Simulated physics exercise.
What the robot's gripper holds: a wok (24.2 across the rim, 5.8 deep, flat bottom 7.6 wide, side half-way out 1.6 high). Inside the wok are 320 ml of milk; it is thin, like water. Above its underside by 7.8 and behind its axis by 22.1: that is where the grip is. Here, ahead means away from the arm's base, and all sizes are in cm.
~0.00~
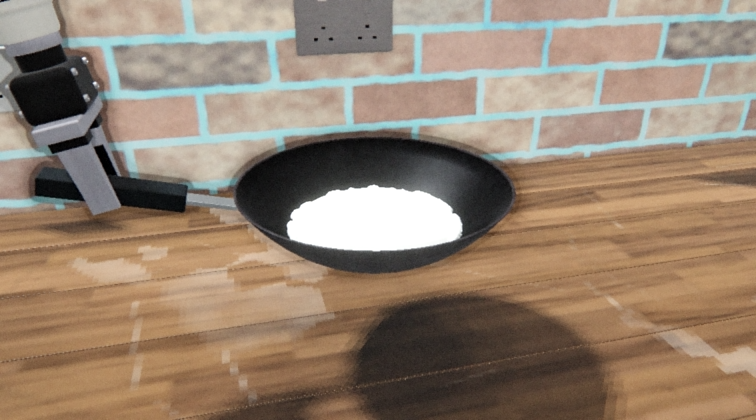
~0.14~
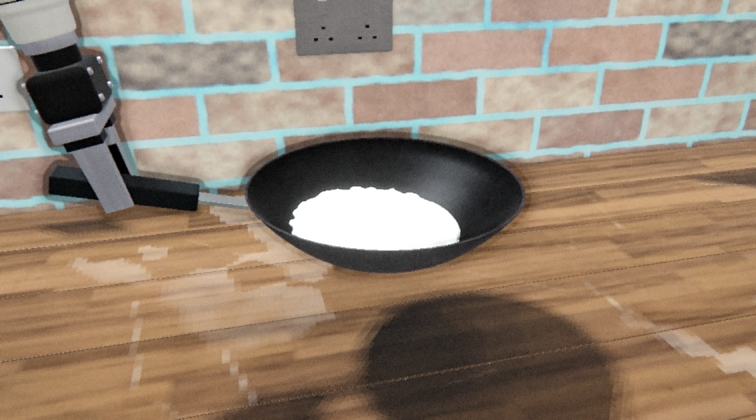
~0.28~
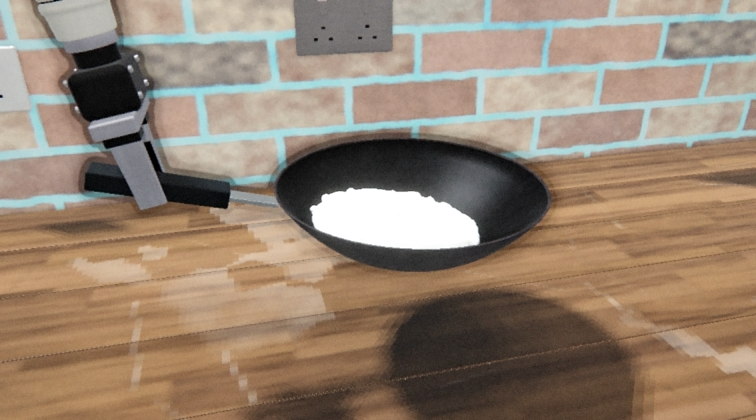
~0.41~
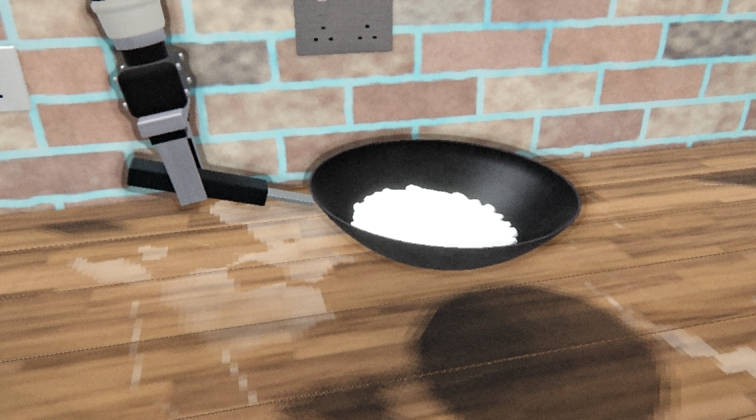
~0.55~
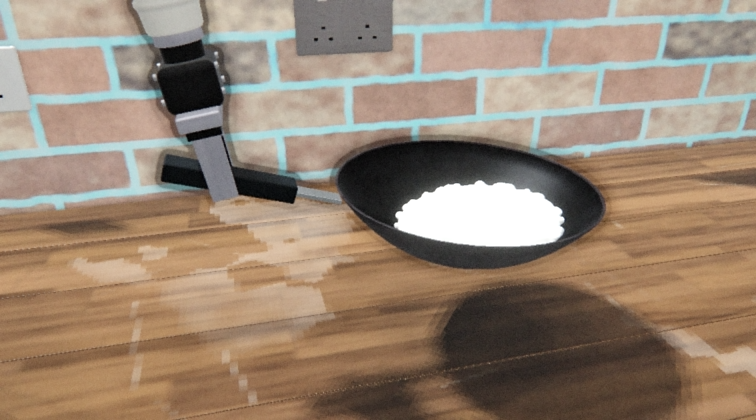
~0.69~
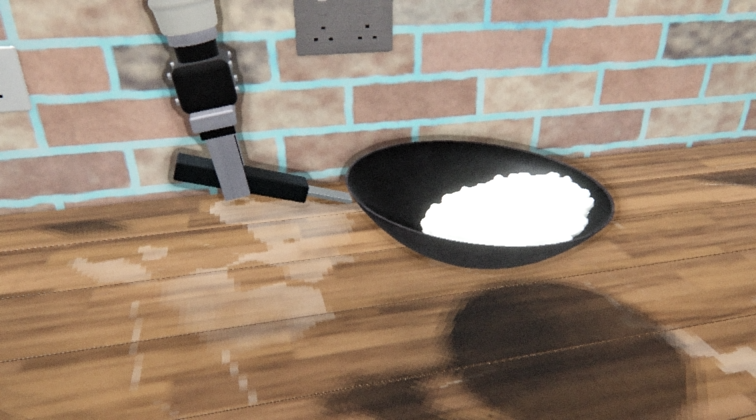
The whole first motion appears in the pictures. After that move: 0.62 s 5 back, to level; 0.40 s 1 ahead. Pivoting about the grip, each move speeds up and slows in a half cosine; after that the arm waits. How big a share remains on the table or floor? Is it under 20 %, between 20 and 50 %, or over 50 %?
Under 20 %.
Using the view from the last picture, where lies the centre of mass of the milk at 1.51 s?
(445, 218) or thereabouts.
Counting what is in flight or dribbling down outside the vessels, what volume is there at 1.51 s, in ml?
Estimate: About 0 ml.
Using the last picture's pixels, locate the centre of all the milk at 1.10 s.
Near pixel (414, 222).
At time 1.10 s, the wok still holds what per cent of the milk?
Remaining share: Around 100 %.
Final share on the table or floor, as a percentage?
Share at the end: Approx. 0 %.
After 1.10 s, level, liquid up to 15 above the table; 315 ml in the wok.
After 1.51 s, level, liquid up to 14 above the table; 315 ml in the wok.
After 1.91 s, level, liquid up to 14 above the table; 315 ml in the wok.
After 2.71 s, level, liquid up to 14 above the table; 315 ml in the wok.
In the end, 315 ml in the wok. That is 0 % on the table or floor.
